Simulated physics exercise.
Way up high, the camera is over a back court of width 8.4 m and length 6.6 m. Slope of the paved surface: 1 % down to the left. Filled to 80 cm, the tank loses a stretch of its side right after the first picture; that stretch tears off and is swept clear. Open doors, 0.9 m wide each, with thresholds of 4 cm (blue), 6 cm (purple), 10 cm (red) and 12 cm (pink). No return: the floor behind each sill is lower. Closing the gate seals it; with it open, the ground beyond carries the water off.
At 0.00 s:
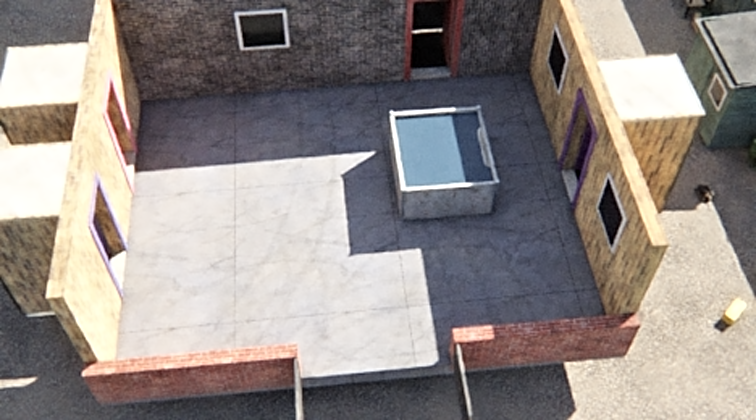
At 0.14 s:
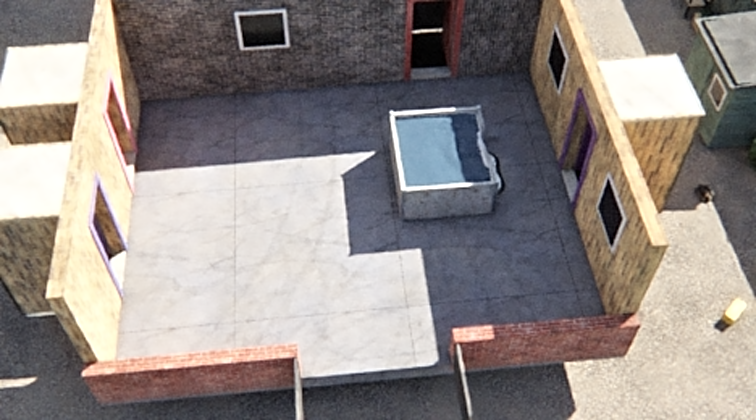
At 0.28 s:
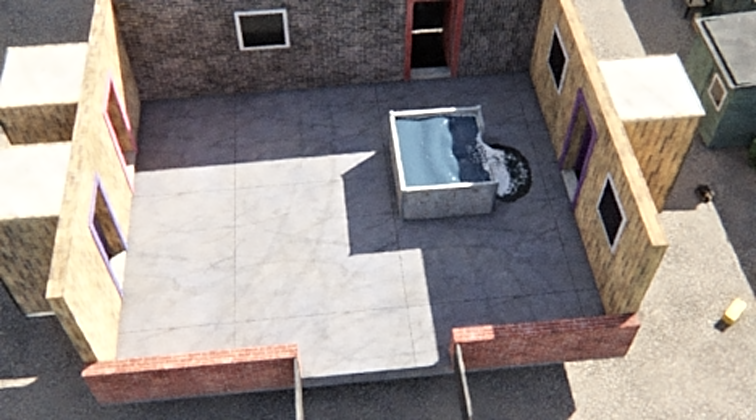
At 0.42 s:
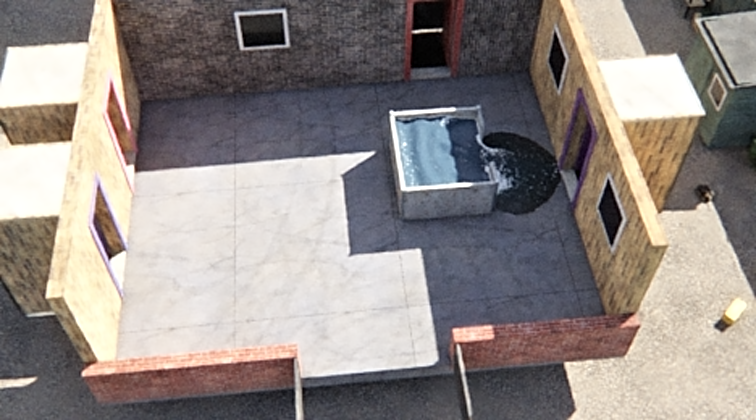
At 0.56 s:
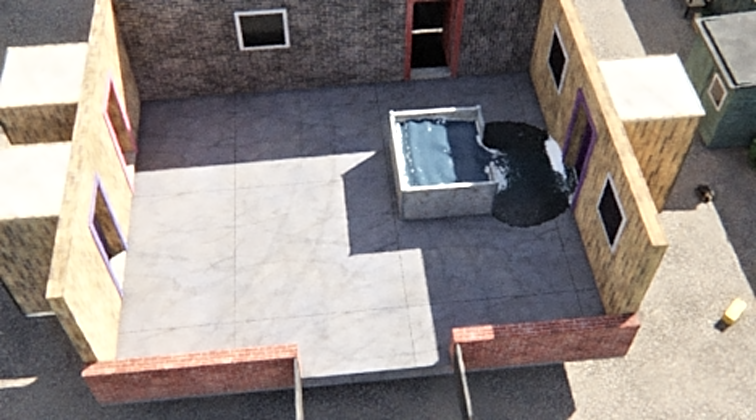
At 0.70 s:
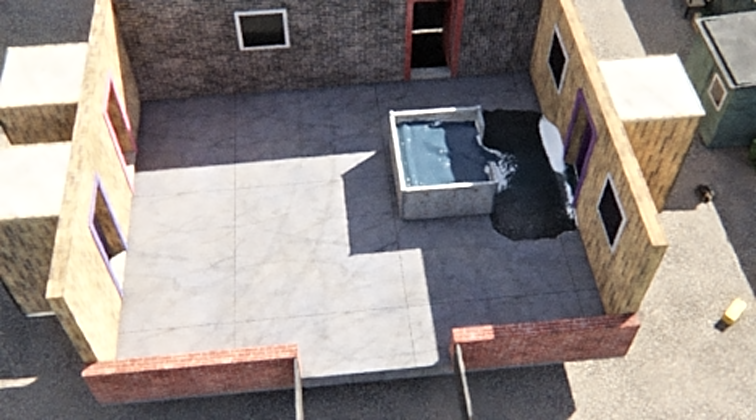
Water bursting through the right side of a square tank in a walled courtyard, spreading dark across paving to the right-hand wall.
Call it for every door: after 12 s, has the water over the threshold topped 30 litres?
Blue door not topped, purple door topped, red door not topped, pink door not topped.
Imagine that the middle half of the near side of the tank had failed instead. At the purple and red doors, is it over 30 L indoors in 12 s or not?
With respect to that limit, purple ends up inside it, red ends up inside it.
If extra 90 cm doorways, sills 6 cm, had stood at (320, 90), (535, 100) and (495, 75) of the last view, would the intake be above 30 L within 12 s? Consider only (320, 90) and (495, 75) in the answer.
Result in order - not enough, then more than that.
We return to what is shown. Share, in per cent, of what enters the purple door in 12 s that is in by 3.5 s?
75 per cent, roughly.
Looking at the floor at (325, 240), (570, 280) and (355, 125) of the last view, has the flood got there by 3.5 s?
In that order: Still dry, flooded, wet.
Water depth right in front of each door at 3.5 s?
Centimetres: Blue 0 / purple 21 / red 9 / pink 0.
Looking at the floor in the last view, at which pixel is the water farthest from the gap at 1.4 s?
Point: Roughly (598, 308) in the last view.
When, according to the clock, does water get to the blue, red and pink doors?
Door times: Blue 7.5 s / red 2.0 s / pink 6.0 s.
After 1.4 s water covers 10 % of the floor and is deepest (44 cm) near (553, 161); blue door not reached, purple door 26 cm at the sill, 164 L in, red door not reached, pink door not reached.
After 2.2 s water covers 15 % of the floor and is deepest (32 cm) near (528, 80); blue door not reached, purple door 26 cm at the sill, 322 L in, red door 6 cm at the sill, 0 L in, pink door not reached.
After 3.5 s water covers 30 % of the floor and is deepest (24 cm) near (553, 161); blue door not reached, purple door 21 cm at the sill, 461 L in, red door 9 cm at the sill, 0 L in, pink door not reached.
After 7.0 s water covers 75 % of the floor and is deepest (12 cm) near (555, 168); blue door not reached, purple door 11 cm at the sill, 595 L in, red door 6 cm at the sill, 0 L in, pink door 7 cm at the sill, 0 L in.
After 12.0 s water covers 90 % of the floor and is deepest (10 cm) near (113, 382); blue door 7 cm at the sill, 5 L in, purple door 5 cm at the sill, 613 L in, red door 3 cm at the sill, 0 L in, pink door 7 cm at the sill, 0 L in.
